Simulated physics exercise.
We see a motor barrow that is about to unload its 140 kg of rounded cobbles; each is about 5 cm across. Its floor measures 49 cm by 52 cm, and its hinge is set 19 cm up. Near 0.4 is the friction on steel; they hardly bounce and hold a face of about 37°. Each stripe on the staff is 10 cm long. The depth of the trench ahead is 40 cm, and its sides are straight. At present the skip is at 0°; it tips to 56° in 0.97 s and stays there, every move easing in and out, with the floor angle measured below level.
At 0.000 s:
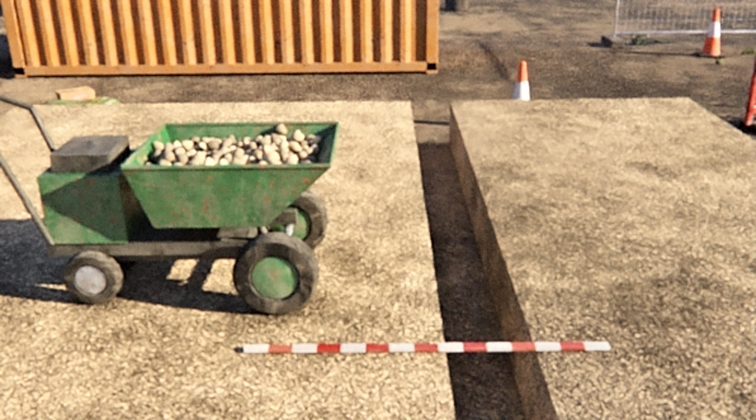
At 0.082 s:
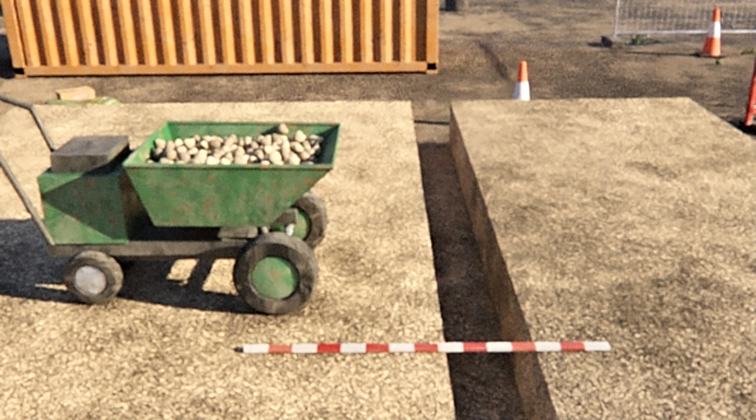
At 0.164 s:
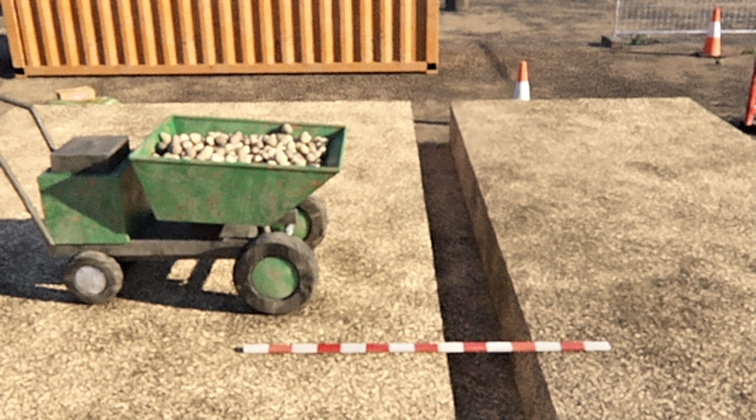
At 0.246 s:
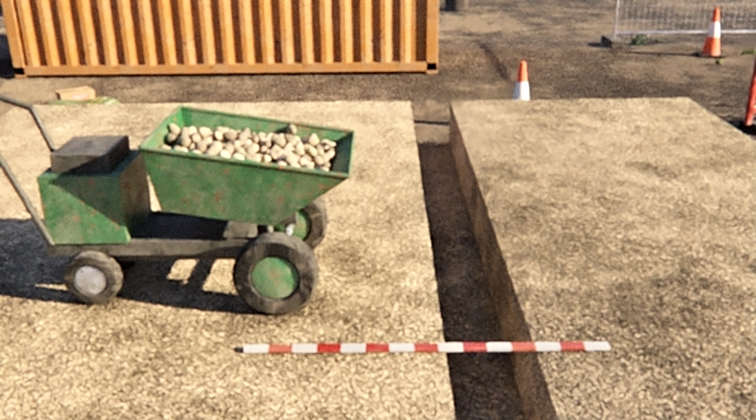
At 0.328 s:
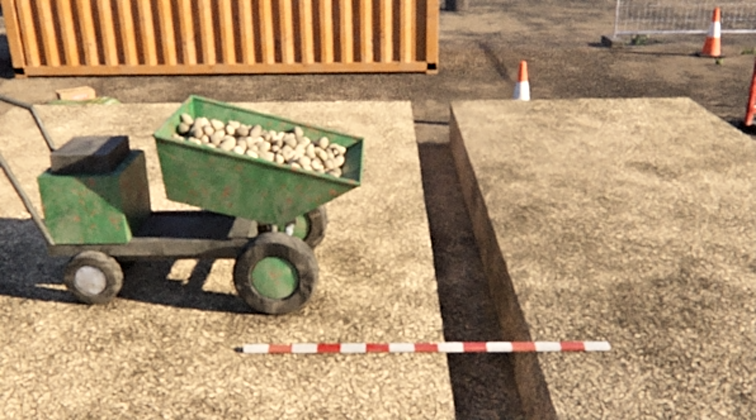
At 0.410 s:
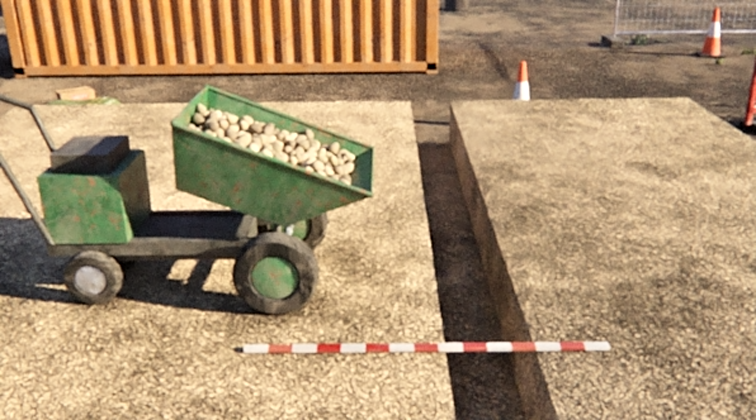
We see a green motor barrow loaded with rounded cobbles standing beside a straight-sided trench, a red-and-white staff lying in front; its skip starts level, then tilts gradually down toward the right, its rear end rising, while the wheels stay still.
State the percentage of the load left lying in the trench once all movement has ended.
The share left there is about 72 per cent.
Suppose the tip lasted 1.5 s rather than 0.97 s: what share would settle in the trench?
Close to 70 percent, then.
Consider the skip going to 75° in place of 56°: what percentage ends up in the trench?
Trench share: Approx. 70%.
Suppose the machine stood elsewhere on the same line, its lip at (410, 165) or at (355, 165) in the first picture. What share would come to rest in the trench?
First place roughly 60%, second roughly 85%.
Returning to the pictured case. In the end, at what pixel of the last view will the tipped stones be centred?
I'd put it close to (466, 335).
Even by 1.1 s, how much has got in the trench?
At that moment: Approx. 5 %.
After 0.7 s the floor is at 47°; 100 % in the skip; the foremost stones are at (380, 210).
After 1.1 s the floor is at 56°; 89 % in the skip, 7 % short of the trench, 4 % in the trench; the foremost stones are at (455, 287).
After 1.4 s the floor is at 56°; 54 % in the skip, 10 % short of the trench, 36 % in the trench; the foremost stones are at (510, 355).
After 3.4 s the floor is at 56°; 13 % in the skip, 15 % short of the trench, 72 % in the trench; the foremost stones are at (505, 340).
